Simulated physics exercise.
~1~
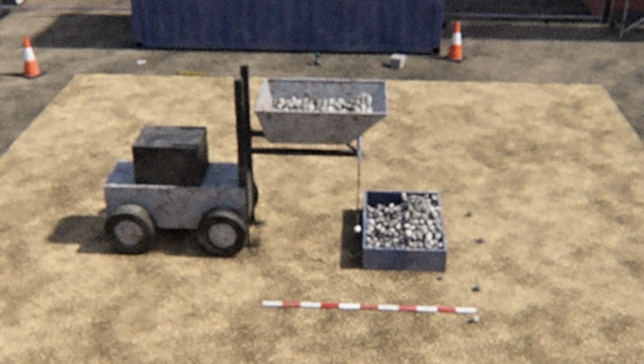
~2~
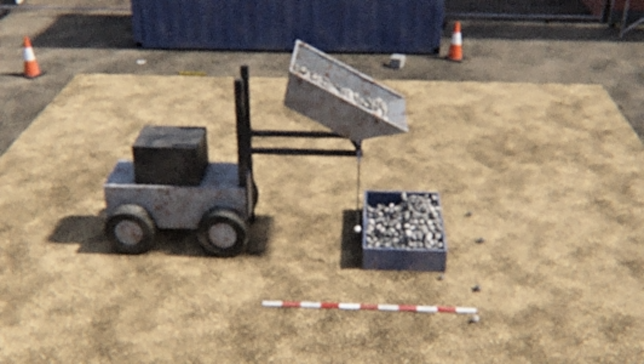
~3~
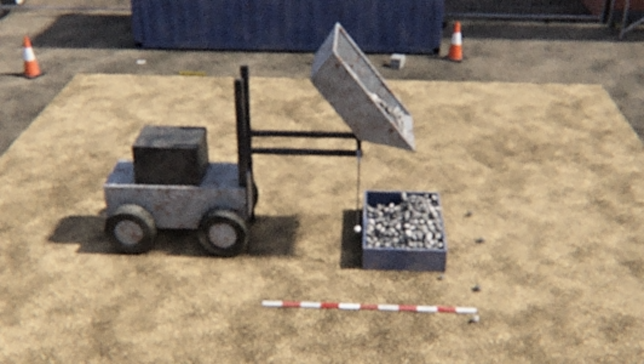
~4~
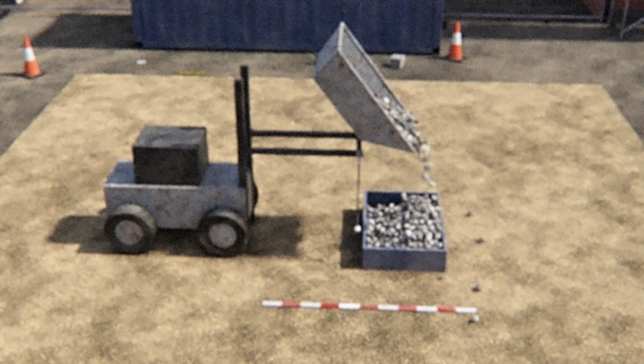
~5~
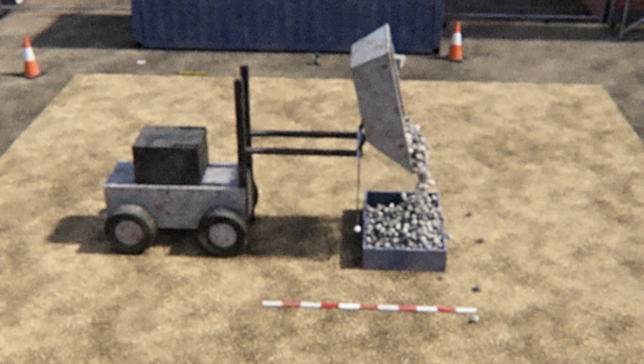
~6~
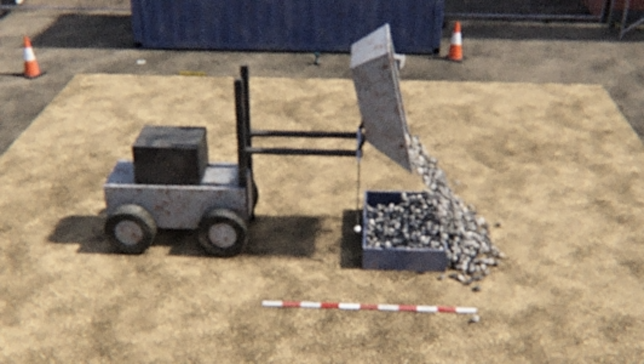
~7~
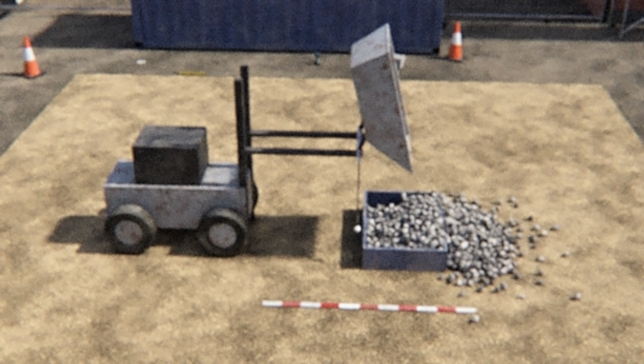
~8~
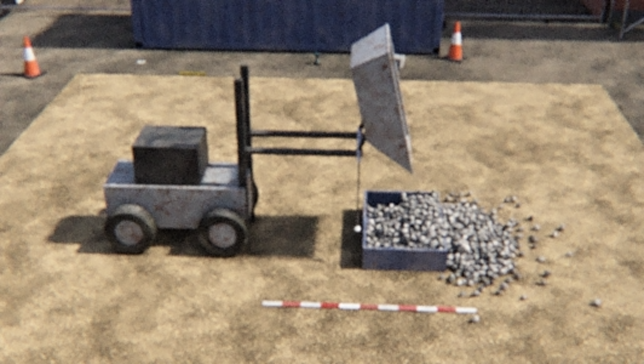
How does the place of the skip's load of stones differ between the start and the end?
At the start the load sits up in the raised skip. At the end it lies lower and further right, heaped over the blue bin and spread across the sand beside it.
